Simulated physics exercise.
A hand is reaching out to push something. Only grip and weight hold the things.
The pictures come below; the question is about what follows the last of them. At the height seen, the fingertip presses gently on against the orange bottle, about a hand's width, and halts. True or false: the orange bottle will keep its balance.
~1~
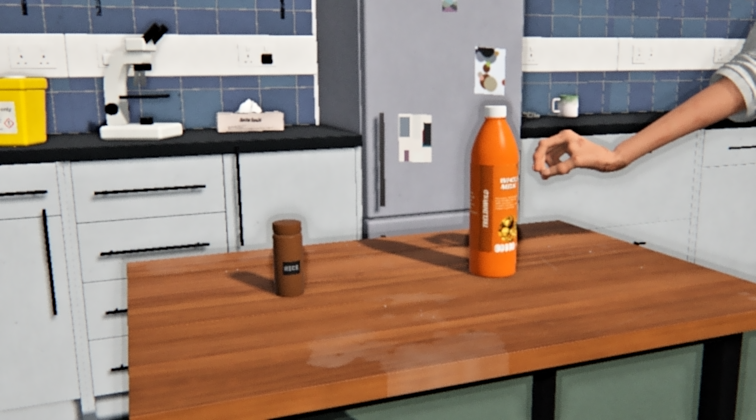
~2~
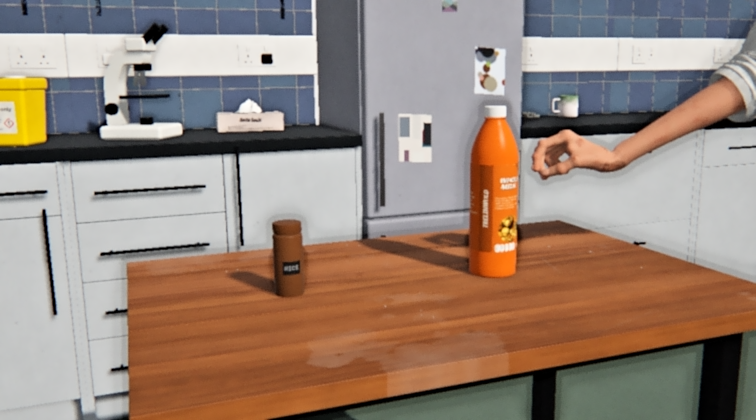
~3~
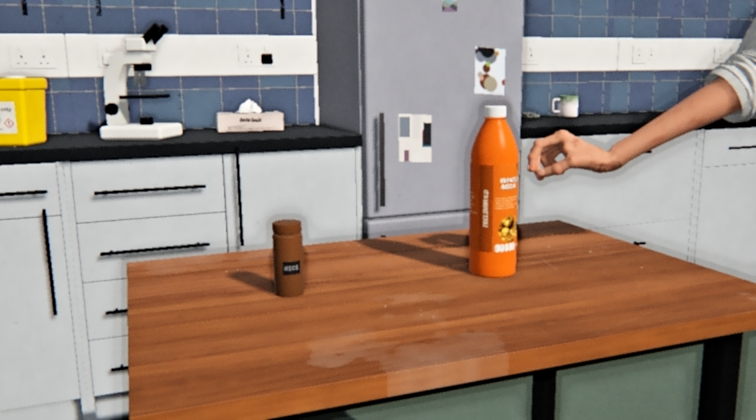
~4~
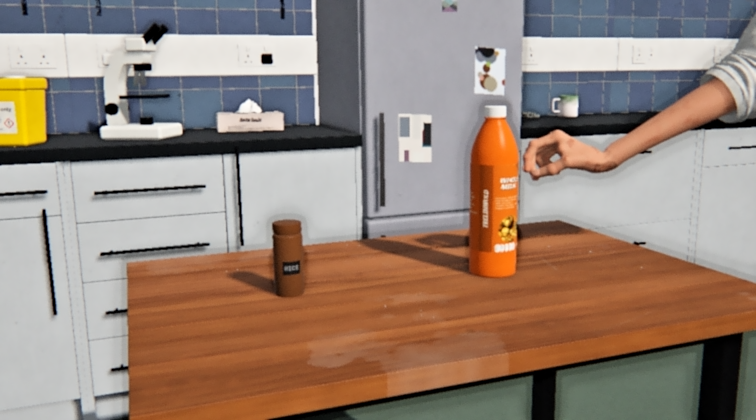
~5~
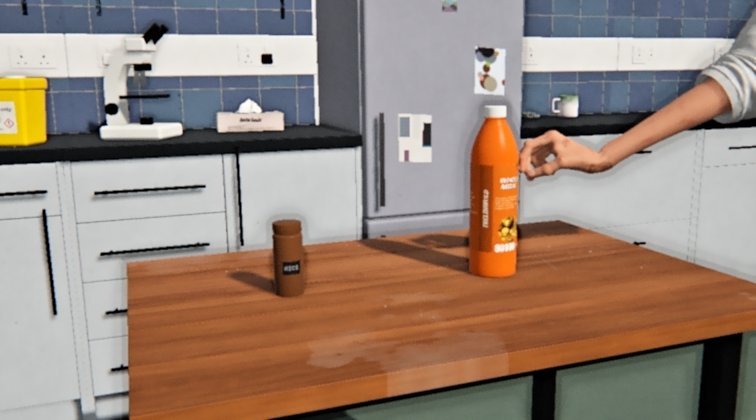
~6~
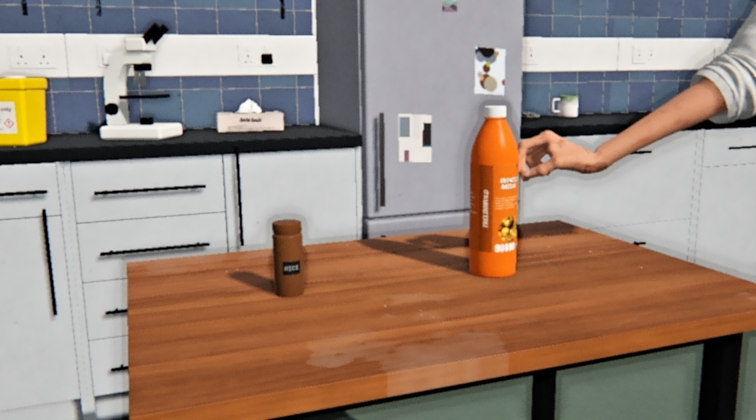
False.
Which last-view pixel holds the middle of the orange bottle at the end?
It winds up at roughly (385, 261).
Then, 0.80 s after the last picture, orange bottle tipped 28° from how it was near (455, 193).
Then, 1.10 s after the last picture, orange bottle on its side near (389, 258).
At rest, tipped over on the table, orange bottle. Seen from the same camera at the end, orange bottle near (385, 261).
